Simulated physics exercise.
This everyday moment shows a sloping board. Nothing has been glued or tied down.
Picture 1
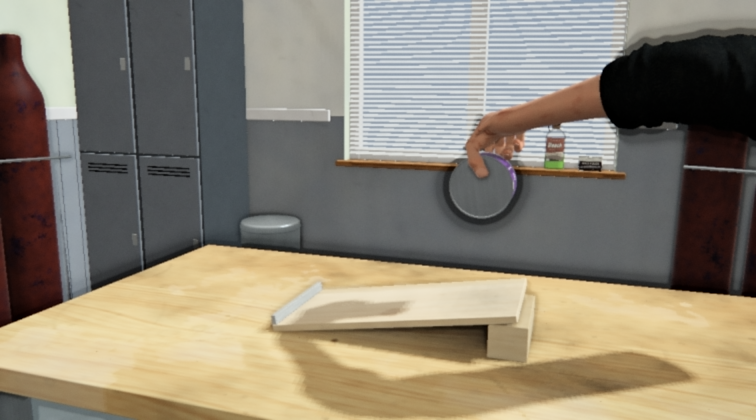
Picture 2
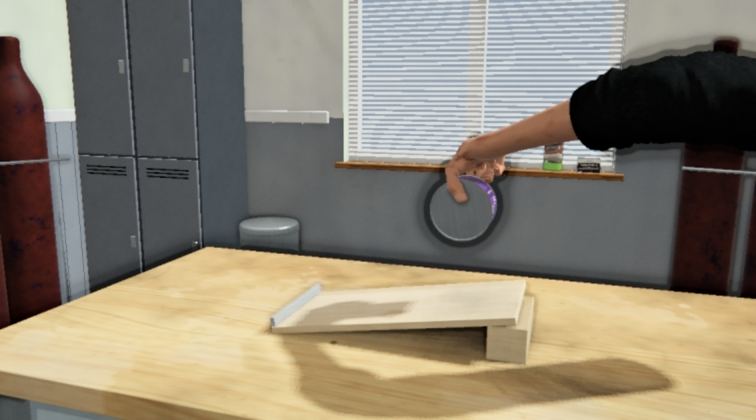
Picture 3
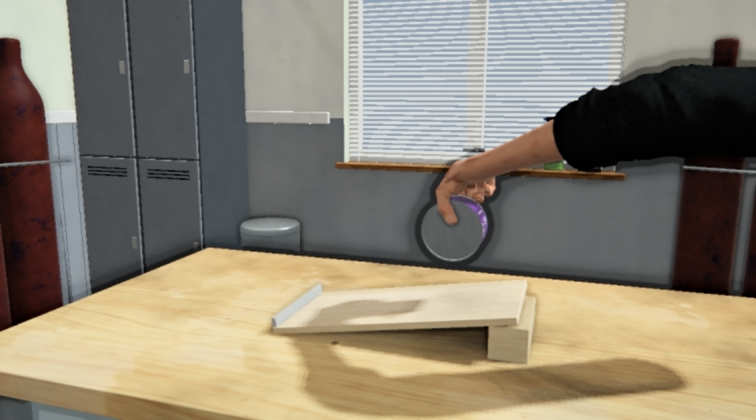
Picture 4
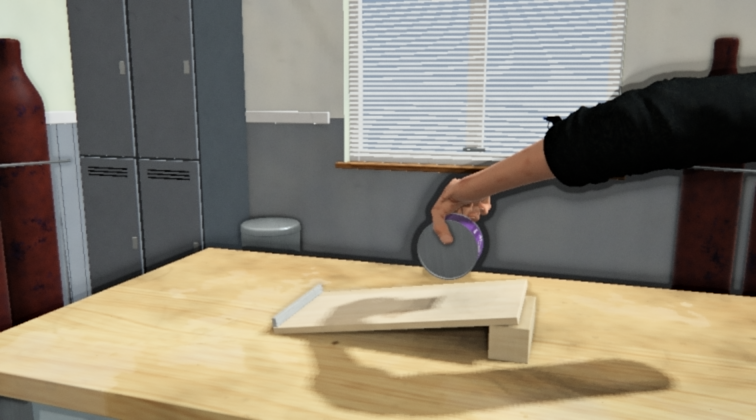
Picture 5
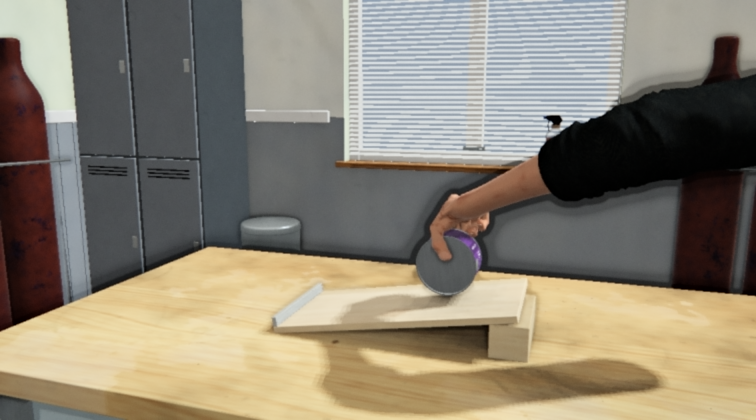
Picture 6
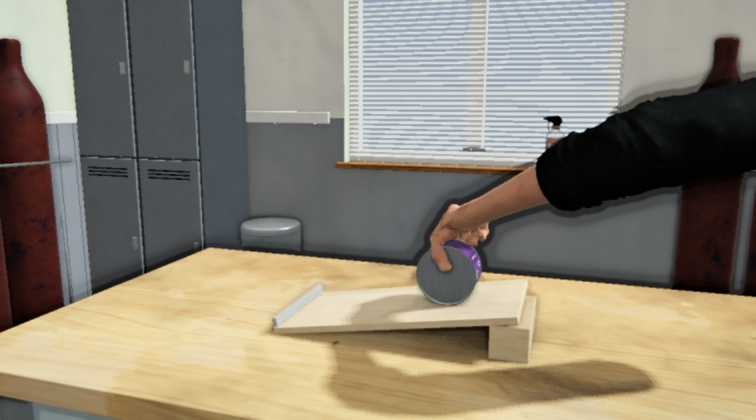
To begin with, a hand reaching in from the right holds a round purple tub on its side, above a sloping board propped on a wooden block. The arm lowers the tub, shifting it slightly left and then down, until it sits on the board's surface with the hand still on it.
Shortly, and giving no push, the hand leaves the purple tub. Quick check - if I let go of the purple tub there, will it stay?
It heads away toward the bottom.
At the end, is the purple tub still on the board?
At the end, the purple tub is no longer up there.
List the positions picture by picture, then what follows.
On its way; purple tub (483, 184), in the first frame.
On its way; purple tub (464, 208), in the second frame.
On its way; purple tub (455, 228), in the third frame.
On its way; purple tub (451, 246), in the fourth frame.
On its way; purple tub (449, 262), in the fifth frame.
In place under the hand; purple tub (449, 271), in the sixth frame.
Then, 0.90 s on from there, purple tub shifted well along near (309, 275).
Then, 1.80 s on from there, purple tub now off the board.
Then, 2.50 s on from there, things are still on the move.
In the end, off the board, purple tub. The purple tub runs down the board.
